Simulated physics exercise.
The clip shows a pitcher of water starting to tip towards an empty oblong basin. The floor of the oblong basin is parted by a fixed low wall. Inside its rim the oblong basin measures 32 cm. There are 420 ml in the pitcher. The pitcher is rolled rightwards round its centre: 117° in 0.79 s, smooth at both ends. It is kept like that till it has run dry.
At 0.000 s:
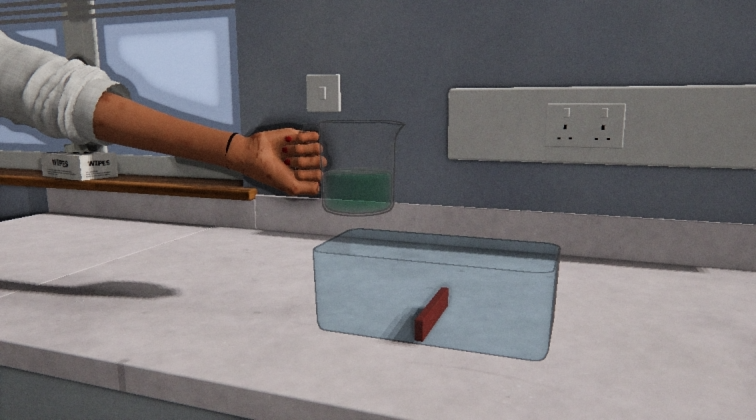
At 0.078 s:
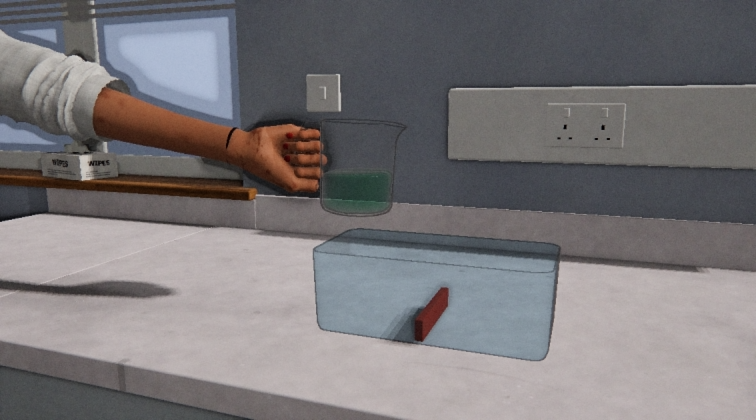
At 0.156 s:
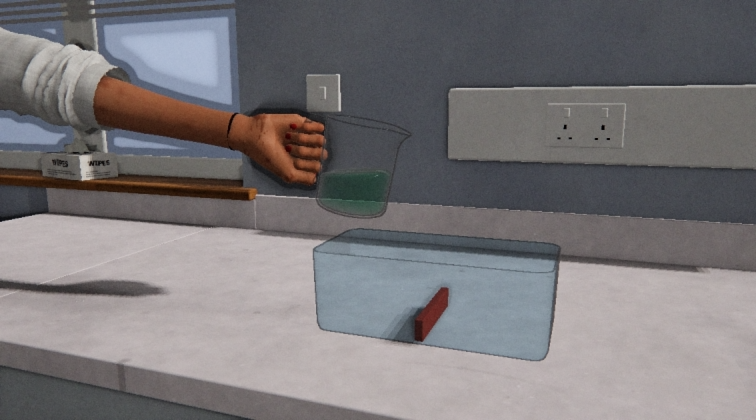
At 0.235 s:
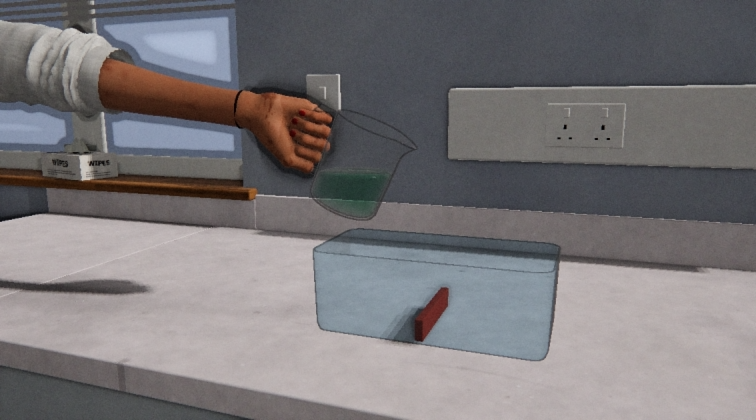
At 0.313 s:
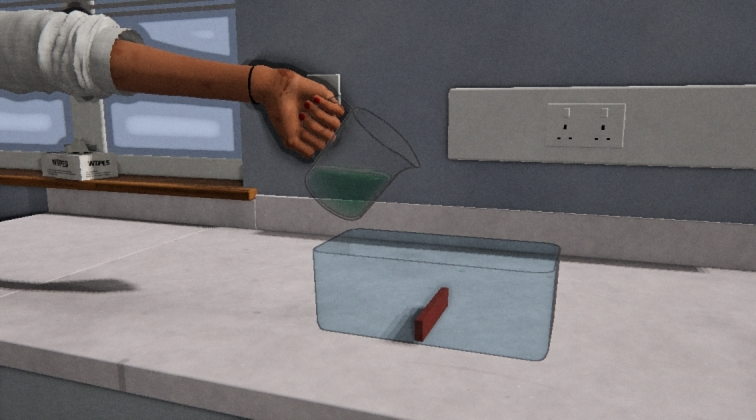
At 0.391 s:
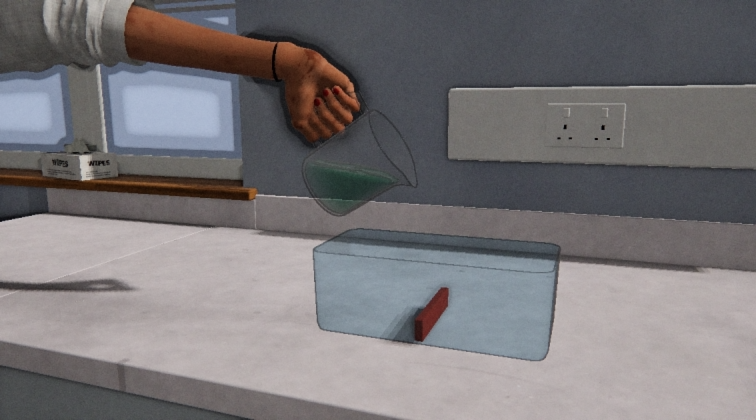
The clip shows a hand holding a clear pitcher of green liquid above an oblong glass basin with a red piece inside, on a pale counter. The hand rolls the pitcher steadily rightwards until it leans steeply.
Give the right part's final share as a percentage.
About 31 per cent.
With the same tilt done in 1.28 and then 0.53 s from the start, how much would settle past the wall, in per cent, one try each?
In turn about 50 and 15 per cent.
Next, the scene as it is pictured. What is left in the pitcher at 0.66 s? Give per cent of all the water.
Some 48 per cent.
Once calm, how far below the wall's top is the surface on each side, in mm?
Some 18 mm on the left and 24 mm on the right.
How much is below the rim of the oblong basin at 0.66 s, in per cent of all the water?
Some 28 per cent.
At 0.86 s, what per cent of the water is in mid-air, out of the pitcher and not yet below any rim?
Near 5 in a hundred.
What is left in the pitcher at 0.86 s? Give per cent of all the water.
Near 7 in a hundred.
After 0.66 s the tilt is 109° and 49 per cent is still to pour, 21 is left of the wall and 7 right of it.
After 0.86 s the tilt is 117° and 7 per cent is still to pour, 58 is left of the wall and 30 right of it.
After 1.07 s the tilt is 117° and 0 per cent is still to pour, 67 is left of the wall and 31 right of it.
After 1.29 s the tilt is 117° and 0 per cent is still to pour, 67 is left of the wall and 31 right of it.
In the end 67 per cent lies left of the wall, 31 right of it and 2 outside.
